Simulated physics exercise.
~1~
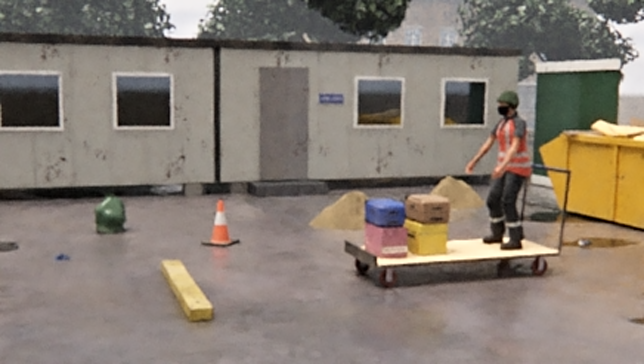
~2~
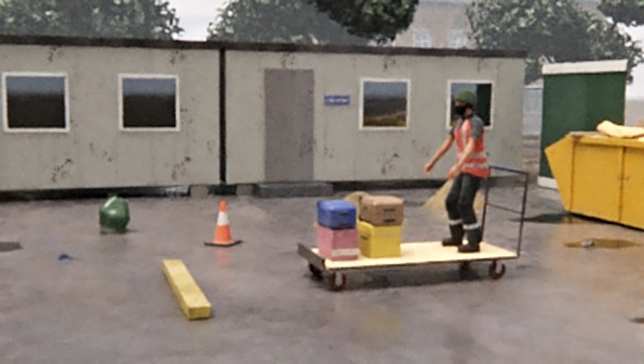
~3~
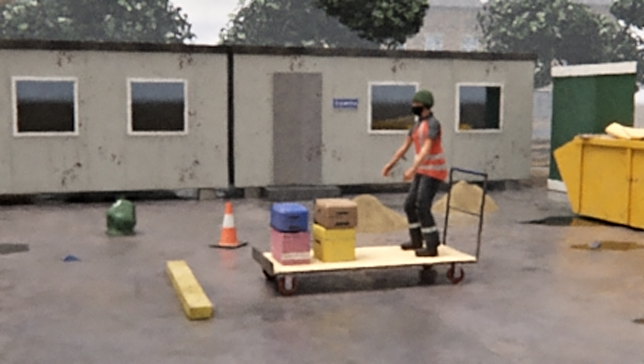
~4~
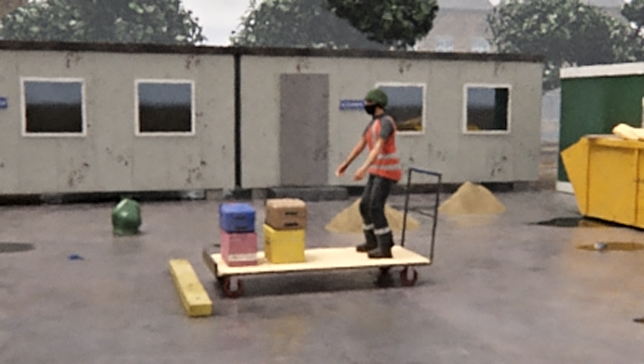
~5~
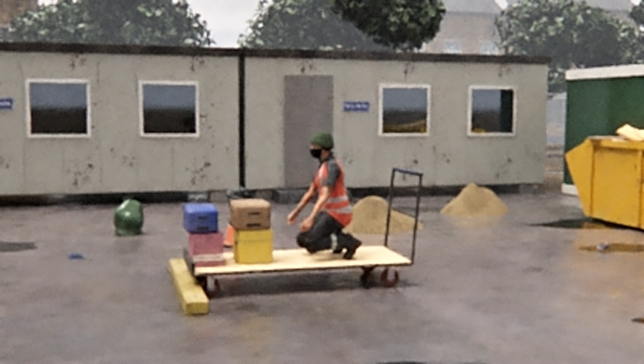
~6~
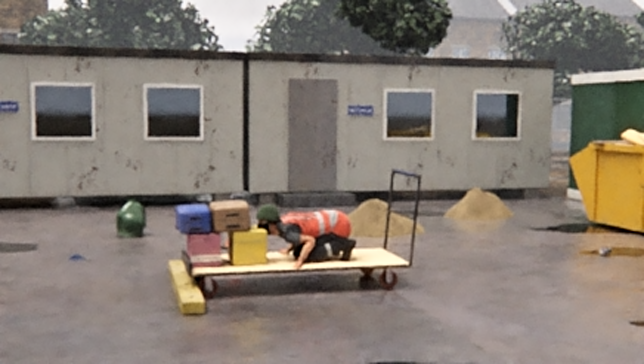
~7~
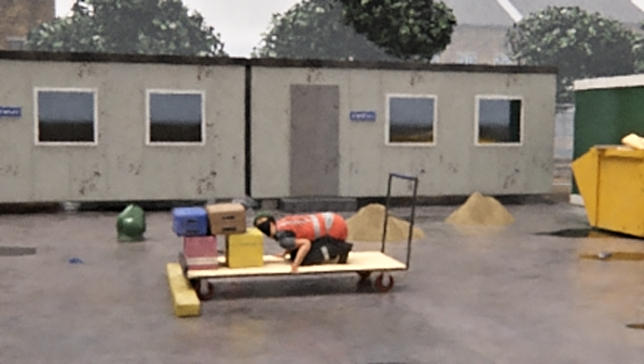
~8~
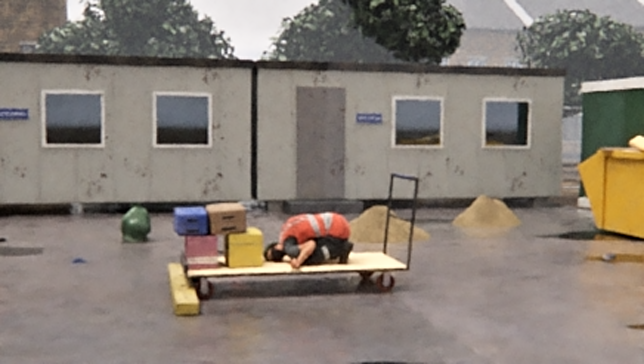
A worker riding a flat cart left collapses face-down behind stacked boxes as it stops at a kerb.
